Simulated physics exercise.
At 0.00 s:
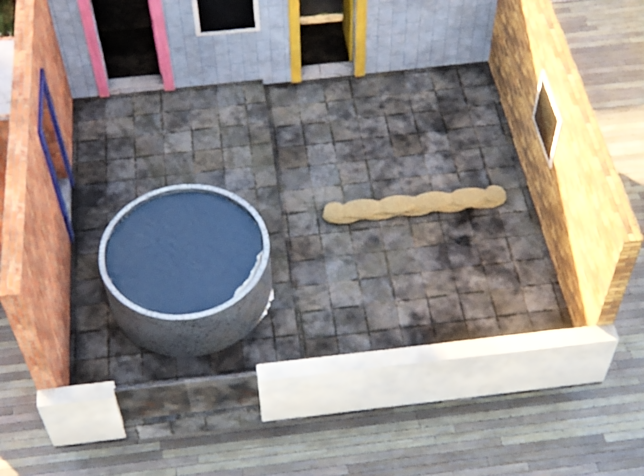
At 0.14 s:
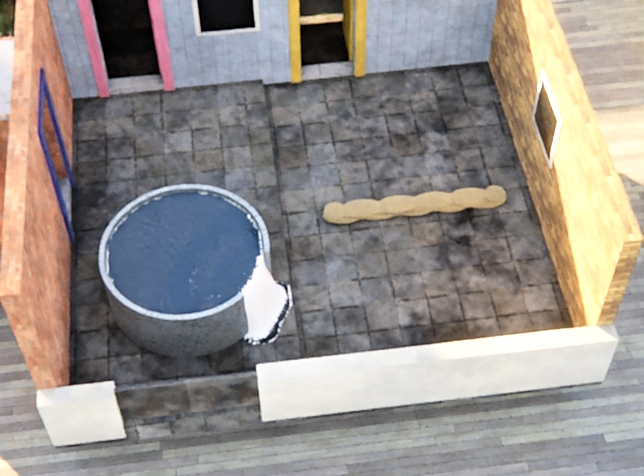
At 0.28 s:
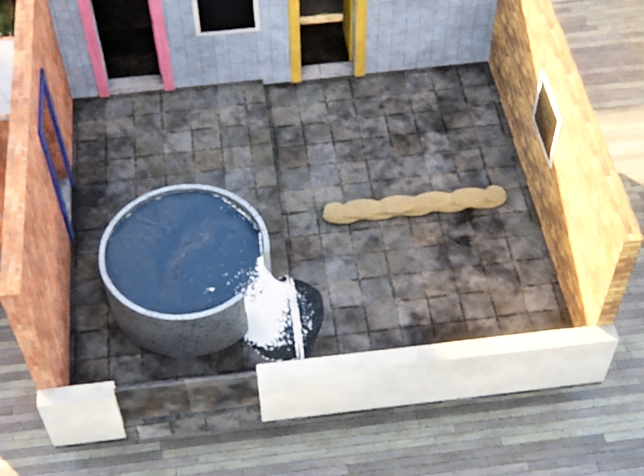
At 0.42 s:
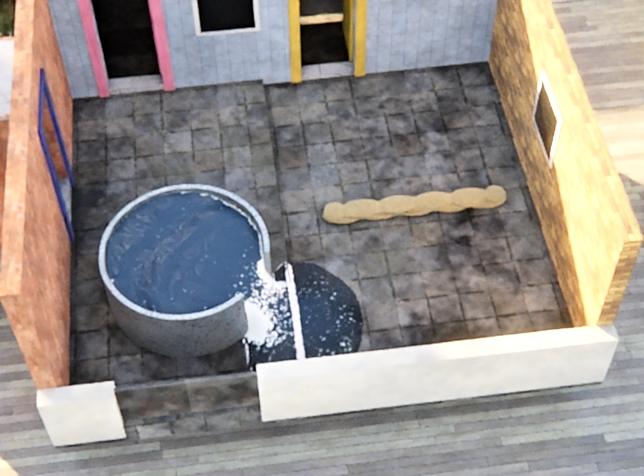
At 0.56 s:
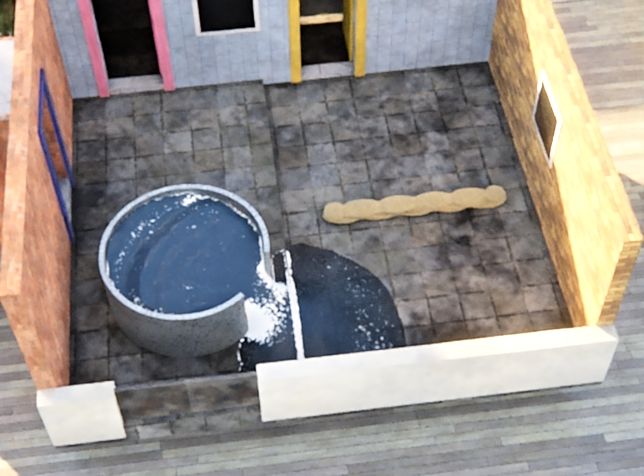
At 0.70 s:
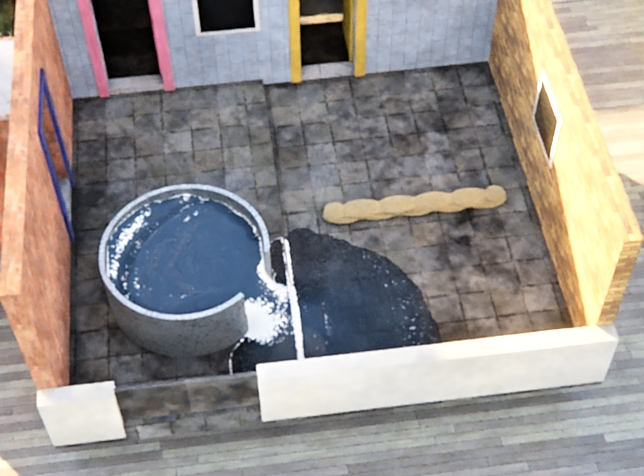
Water bursts through the right side of a round grey tank in a walled courtyard, foaming onto the dark paved floor, then spreads rightward in a widening pool along the low white front wall while the level in the tank drops.
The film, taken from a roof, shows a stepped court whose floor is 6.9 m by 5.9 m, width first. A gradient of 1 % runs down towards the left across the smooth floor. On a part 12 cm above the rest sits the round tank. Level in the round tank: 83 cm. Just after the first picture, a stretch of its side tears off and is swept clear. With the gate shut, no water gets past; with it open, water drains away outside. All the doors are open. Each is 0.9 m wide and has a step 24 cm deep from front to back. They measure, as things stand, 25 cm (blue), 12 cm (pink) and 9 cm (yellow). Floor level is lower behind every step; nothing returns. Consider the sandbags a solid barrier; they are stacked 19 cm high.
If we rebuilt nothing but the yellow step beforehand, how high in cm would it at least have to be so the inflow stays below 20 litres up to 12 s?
It would have to reach roughly 6.5 cm.
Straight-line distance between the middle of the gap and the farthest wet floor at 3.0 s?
5.4 metres.
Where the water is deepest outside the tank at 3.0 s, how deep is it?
Max depth: Around 34 cm.
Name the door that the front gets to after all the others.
It's the pink door.
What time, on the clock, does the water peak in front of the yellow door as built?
Around 9.0 s, give or take.
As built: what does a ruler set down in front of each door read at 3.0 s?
Before blue it's 0 cm, before pink 0 cm, before yellow 0 cm.
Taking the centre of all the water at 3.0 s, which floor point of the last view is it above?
The water's centre is at about (329, 295).
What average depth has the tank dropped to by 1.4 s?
About 59 centimetres on average.
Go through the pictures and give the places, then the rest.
The round tank at (185, 252) is whole and still, 83 cm deep; the yellow door at (328, 32) is dry, in the first picture.
Water pours out at (259, 299) and has run 0.3 m, to (273, 330); about 9 cm deep outside, 83 cm at the back, in the second picture.
Water pours out at (259, 301) and has run 0.8 m, to (306, 350); about 10 cm deep outside, 83 cm at the back, in the third picture.
The front is at a hidden place, 1.4 m from the gap at (259, 301); 2.1 m2 of floor is wet, 83 cm left at the back, in the fourth picture.
The front is at a hidden place, 2.0 m from the gap at (259, 301); 3.7 m2 of floor is wet, 82 cm left at the back, in the fifth picture.
The front is at a hidden place, 2.6 m from the gap at (259, 301); 4.8 m2 of floor is wet, 75 cm left at the back; the yellow door at (328, 32), 4.8 m from the gap, is still 3.6 m from the nearest water, in the sixth picture.
After 1.4 s water covers 30 % of the floor, deepest (48 cm) near (581, 359); it has not reached the yellow door.
After 3.0 s water covers 40 % of the floor, deepest (34 cm) near (545, 329); it has not reached the yellow door.
After 12.0 s water covers 85 % of the floor, deepest (17 cm) near (295, 243); 9 cm at the yellow door, 5 litres in over its 9 cm step.
At the yellow door as built, the water arrived by 4.3 s and peaked near 10 cm at 9.2 s.
Run again over the same 12 s with other heights there, 38 litres in over 5 cm, 15 litres over 7 cm. The limit of 20 litres is kept from about 6.5 cm up.
